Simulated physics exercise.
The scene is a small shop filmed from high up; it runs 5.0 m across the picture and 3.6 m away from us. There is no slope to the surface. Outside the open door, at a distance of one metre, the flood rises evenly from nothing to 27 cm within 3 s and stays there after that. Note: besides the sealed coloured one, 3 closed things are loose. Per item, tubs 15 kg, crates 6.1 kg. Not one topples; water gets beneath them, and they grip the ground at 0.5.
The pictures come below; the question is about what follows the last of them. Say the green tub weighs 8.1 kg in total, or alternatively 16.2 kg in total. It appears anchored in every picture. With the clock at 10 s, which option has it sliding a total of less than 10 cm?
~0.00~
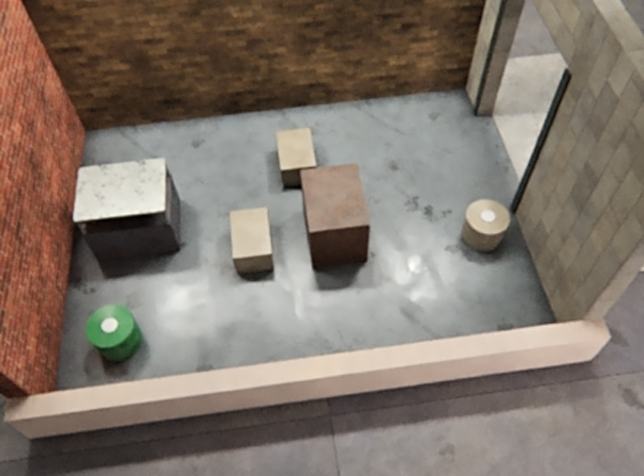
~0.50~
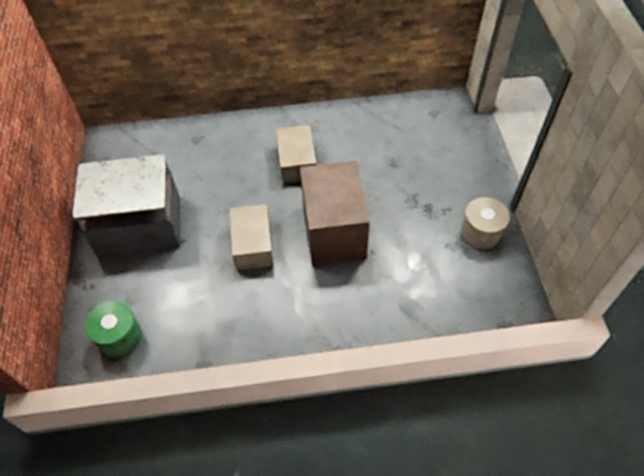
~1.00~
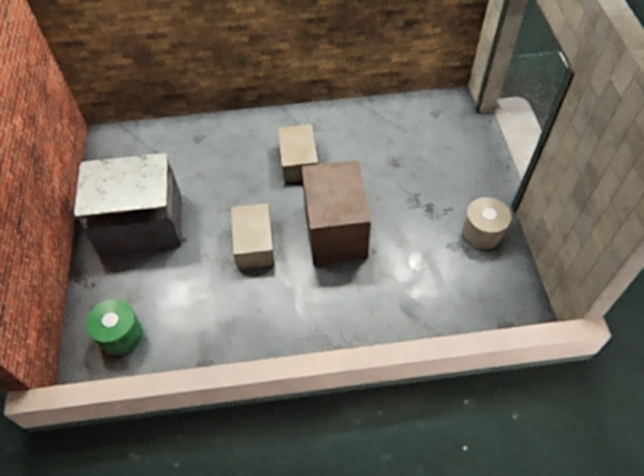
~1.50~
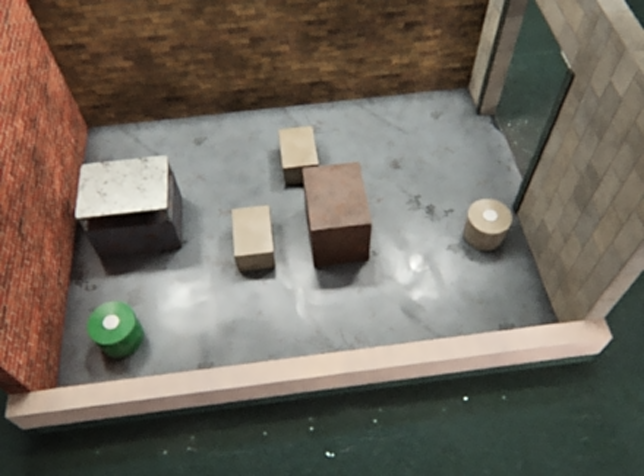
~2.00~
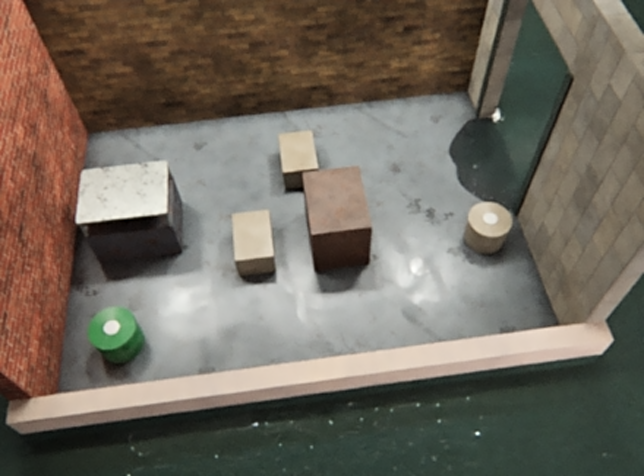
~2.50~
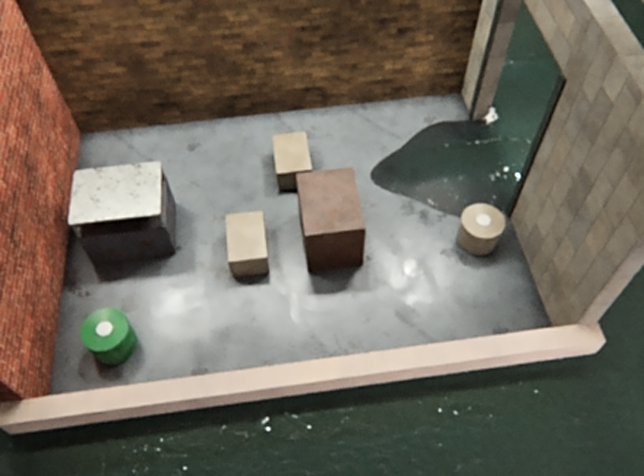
The one that works is none of the two.
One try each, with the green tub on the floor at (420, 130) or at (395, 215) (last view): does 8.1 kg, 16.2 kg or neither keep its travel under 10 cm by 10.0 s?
Try by try, no option works; no option works.
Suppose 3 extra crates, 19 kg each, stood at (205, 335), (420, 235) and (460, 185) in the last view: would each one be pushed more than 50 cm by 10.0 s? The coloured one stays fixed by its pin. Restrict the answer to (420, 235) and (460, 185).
Order as asked: Goes beyond / goes beyond.
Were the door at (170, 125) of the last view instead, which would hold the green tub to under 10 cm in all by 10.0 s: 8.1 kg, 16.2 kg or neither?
Well, then both options come up short.
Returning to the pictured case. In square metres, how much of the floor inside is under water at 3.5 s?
Some 5.5 m2.
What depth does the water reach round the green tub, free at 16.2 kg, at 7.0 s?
Close to 6 cm deep.
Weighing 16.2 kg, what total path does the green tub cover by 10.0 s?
Total path: Around 120 cm.
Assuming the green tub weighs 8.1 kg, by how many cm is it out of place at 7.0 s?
0 cm.
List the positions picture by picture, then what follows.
The green tub at (110, 326), on the bottom; water covers 0.0 m2; 0 of 4 have shifted, in the first frame.
The green tub at (109, 322) rests on the ground; water covers 0.0 m2; 0 of 4 have shifted, in the second frame.
The green tub at (110, 320), on the bottom; 0.0 m2 under water; 0 of 4 have shifted, in the third frame.
The green tub at (111, 322), on the bottom; 0.0 m2 under water; 0 of 4 have shifted, in the fourth frame.
The green tub at (112, 328), on the bottom; water covers 0.6 m2; 0 of 4 have shifted, in the fifth frame.
The green tub at (104, 329) rests on the ground; 1.5 m2 under water; 0 of 4 have shifted, in the sixth frame.
After 3.5 s the green tub would be 0 cm from its start with 8.1 kg and 0 cm from its start with 16.2 kg; 0 cm of water round it then.
After 4.5 s the green tub would be 0 cm from its start with 8.1 kg and 0 cm from its start with 16.2 kg; 0 cm of water round it then.
After 7.0 s the green tub would be 2 cm from its start with 8.1 kg and 0 cm from its start with 16.2 kg; 6 cm of water round it then.
After 10.0 s the green tub would be 72 cm from its start with 8.1 kg and 78 cm from its start with 16.2 kg; 13 cm of water round it then.
